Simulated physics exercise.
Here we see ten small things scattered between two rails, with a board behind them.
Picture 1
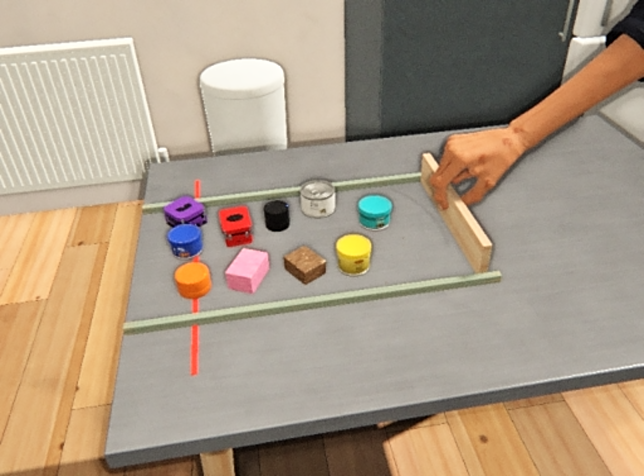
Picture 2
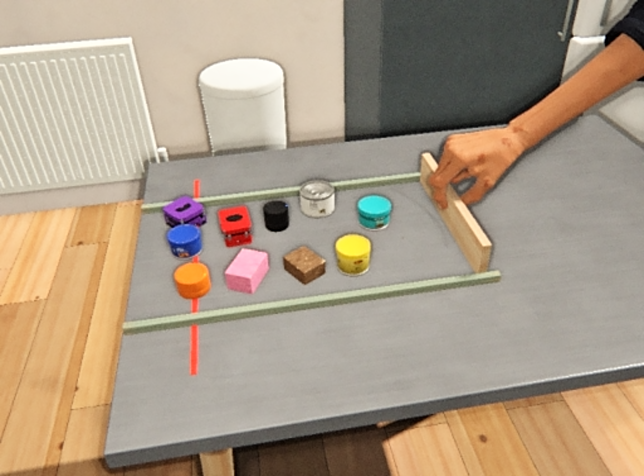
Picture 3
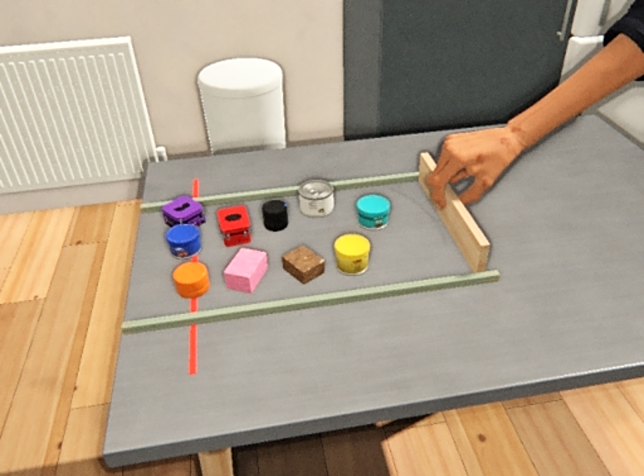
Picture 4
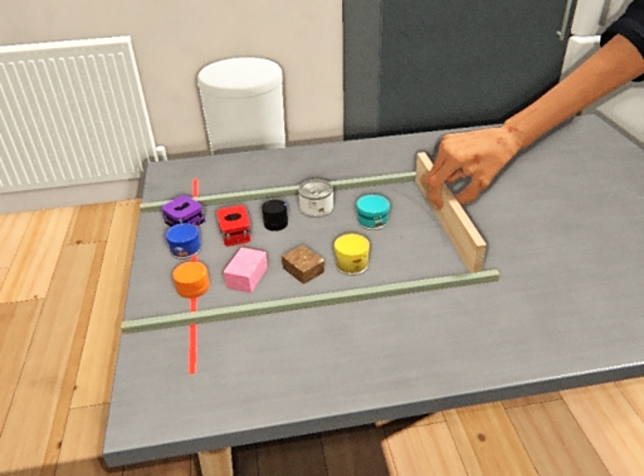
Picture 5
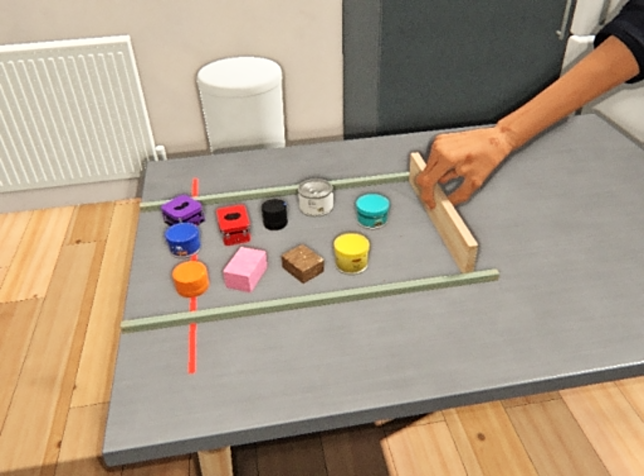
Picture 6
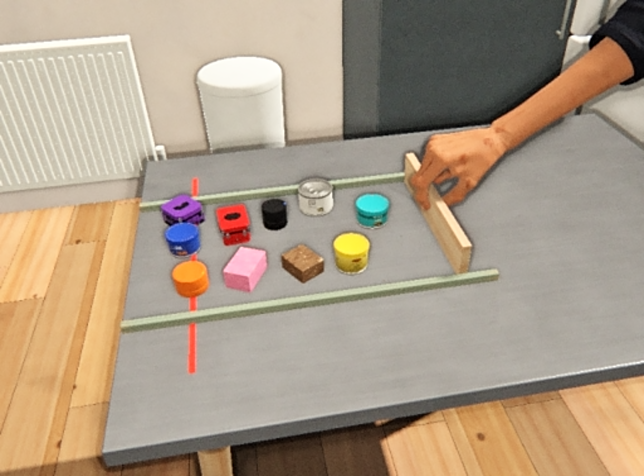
At first, a hand holds a wooden board upright between two rails on a grey table, to the right of ten small colourful objects. The board stays almost still, then the hand slides it slightly left, toward the objects, which stay in place near and beyond a red line.
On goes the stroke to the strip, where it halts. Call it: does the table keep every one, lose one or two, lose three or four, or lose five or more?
It loses three or four.
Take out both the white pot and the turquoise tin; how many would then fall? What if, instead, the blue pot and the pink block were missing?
That gives 2 in the first case, then 1 in the second.
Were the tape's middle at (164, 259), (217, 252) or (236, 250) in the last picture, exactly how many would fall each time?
The counts: 7, 1 and 0.
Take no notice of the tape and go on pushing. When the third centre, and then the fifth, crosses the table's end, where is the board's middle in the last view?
In pixels, around (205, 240) followed by around (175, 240).
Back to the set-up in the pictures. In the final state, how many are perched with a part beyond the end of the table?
The total here is 2.
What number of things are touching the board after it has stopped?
So the total is 3.
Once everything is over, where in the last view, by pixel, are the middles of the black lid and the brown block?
(157, 227) and (144, 280), approximately.
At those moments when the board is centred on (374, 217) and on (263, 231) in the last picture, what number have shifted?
First 1 and then 9.
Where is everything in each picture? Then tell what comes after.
Purple case (185, 215); blue pot (186, 242); orange lid (193, 281); board (451, 209); tape (196, 257), in the first frame.
Blue pot (185, 242); black lid (276, 216), in the second frame.
Orange lid (192, 280); turquoise tin (373, 213), in the third frame.
Purple case (184, 215); red case (235, 227), in the fourth frame.
Blue pot (184, 241); yellow pot (351, 254), in the fifth frame.
Purple case (183, 214); blue pot (184, 241); orange lid (191, 279); board (433, 209); tape (194, 255), in the sixth frame.
A little later, none off yet; purple case at rest near (183, 214); blue pot at rest near (184, 241); orange lid at rest near (191, 279).
Next, none off yet; purple case at rest near (183, 214); blue pot moving near (178, 243); orange lid shifted about its own width near (165, 283).
When it is over, the number that fall off is three or four; down, pink block, orange lid and blue pot.
